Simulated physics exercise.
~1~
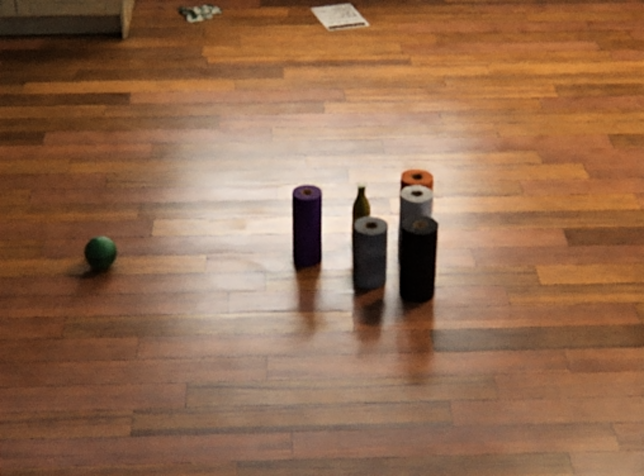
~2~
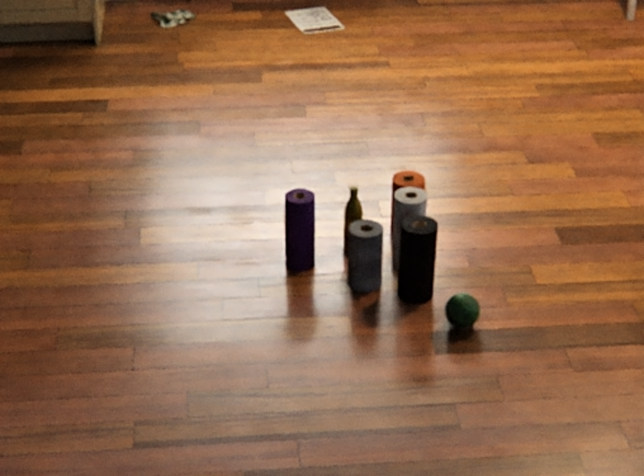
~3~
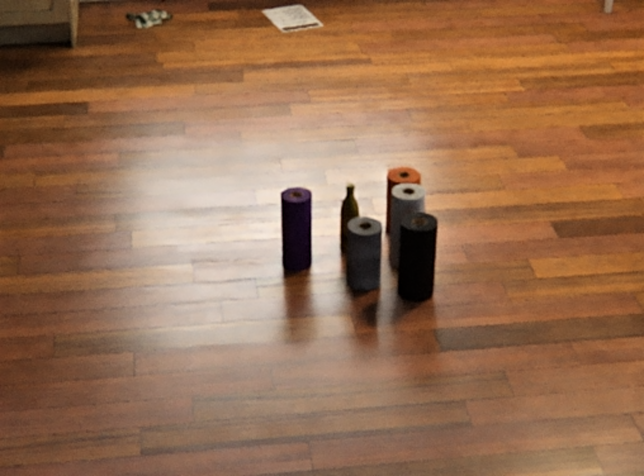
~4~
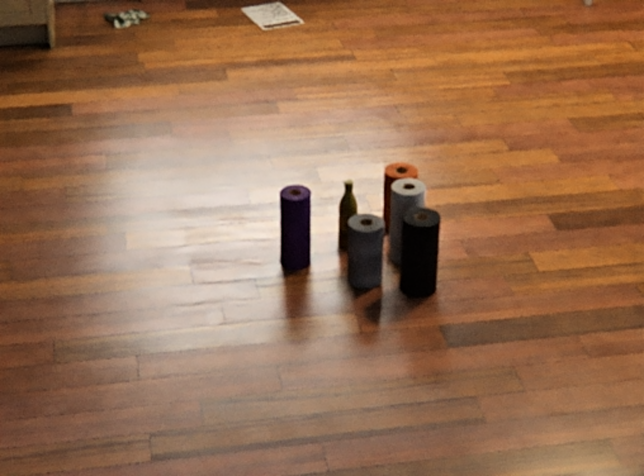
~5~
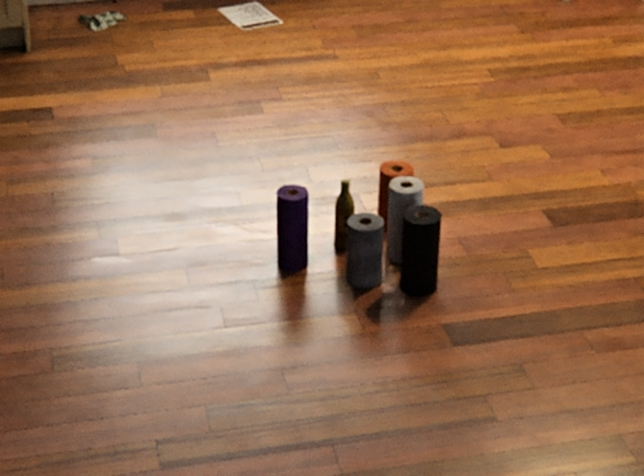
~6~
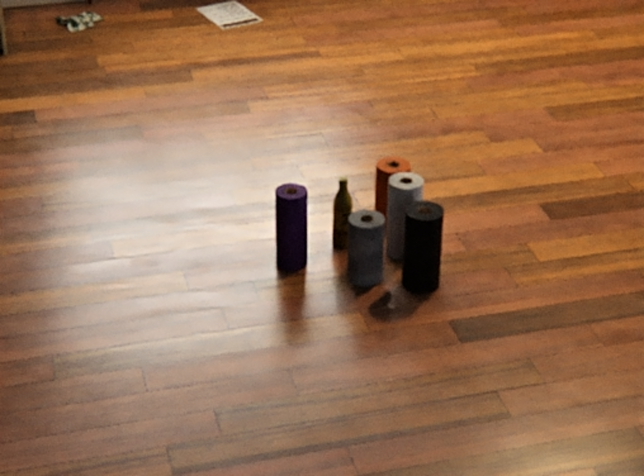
A green ball rolls from the left across a glossy wooden floor, seen from slightly above as the view drifts gently sideways. In the middle stand a purple roll on the left, a dark yellowish bottle beside it, a grey roll in front, a black roll to the right, and white and orange rolls behind. The ball appears next to the right of the group, near the black roll, with everything still upright. It then goes out of sight and does not reappear. At the close, all five rolls and the bottle remain standing in their places.
